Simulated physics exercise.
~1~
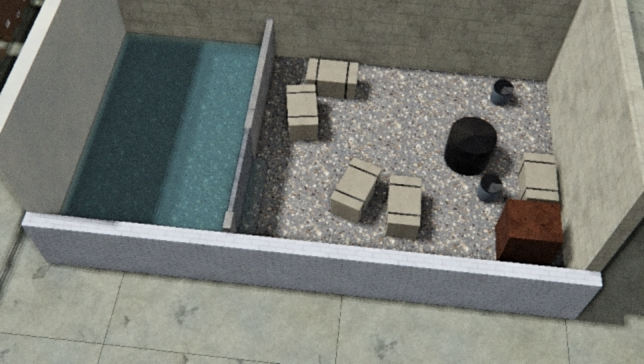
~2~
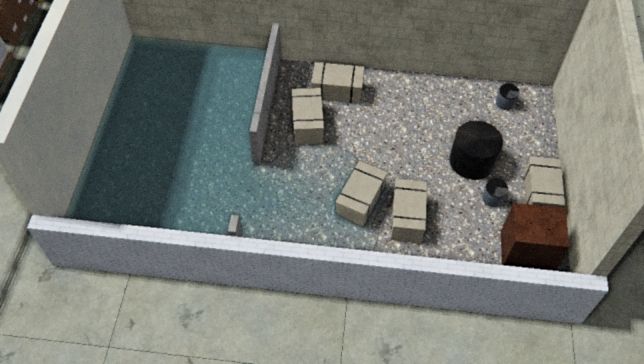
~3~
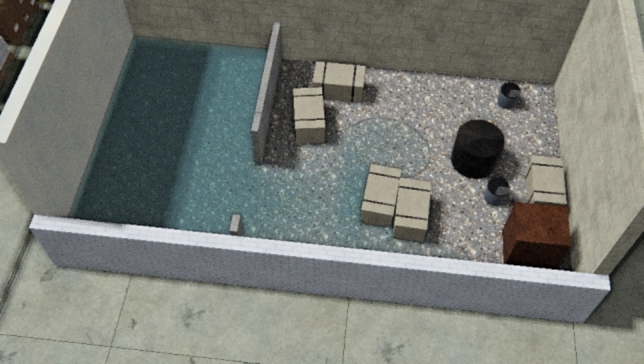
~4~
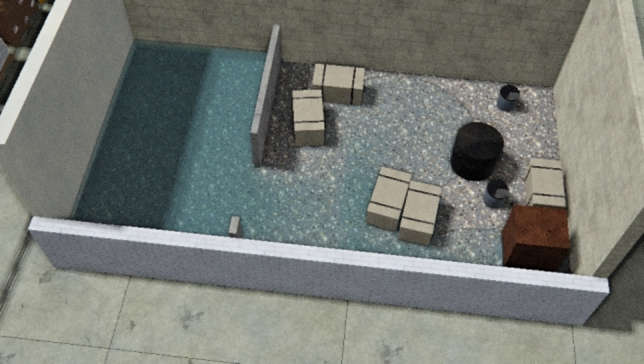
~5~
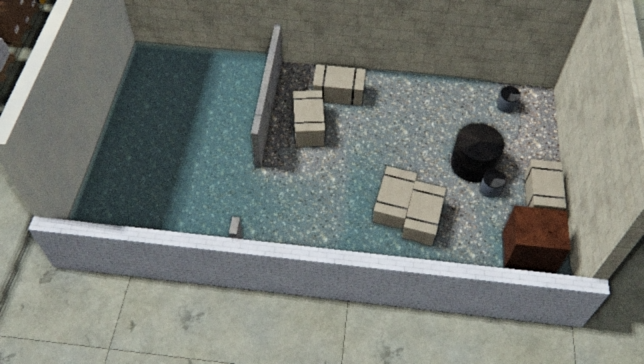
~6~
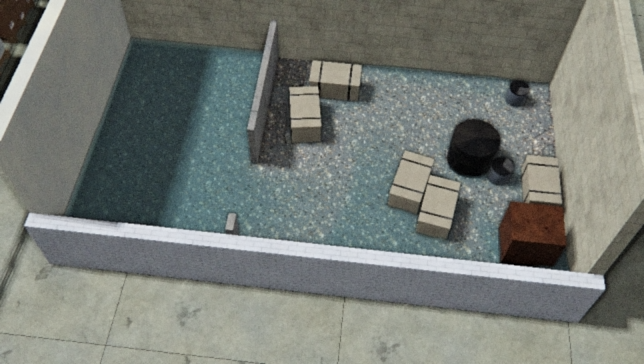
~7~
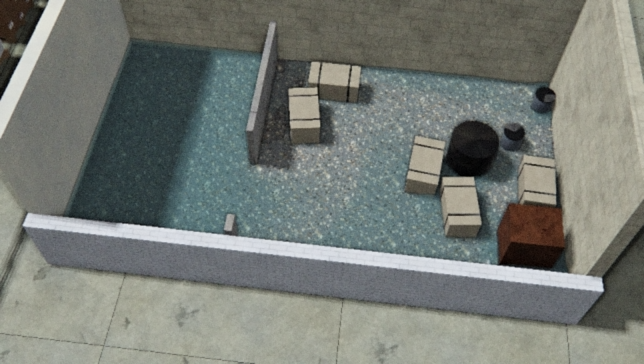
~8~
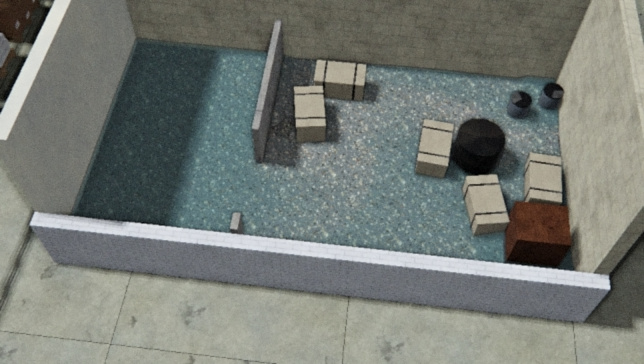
Water surging past a partition across a walled room, pushing two pale trunks rightward, then two pails drifting near the back corner.
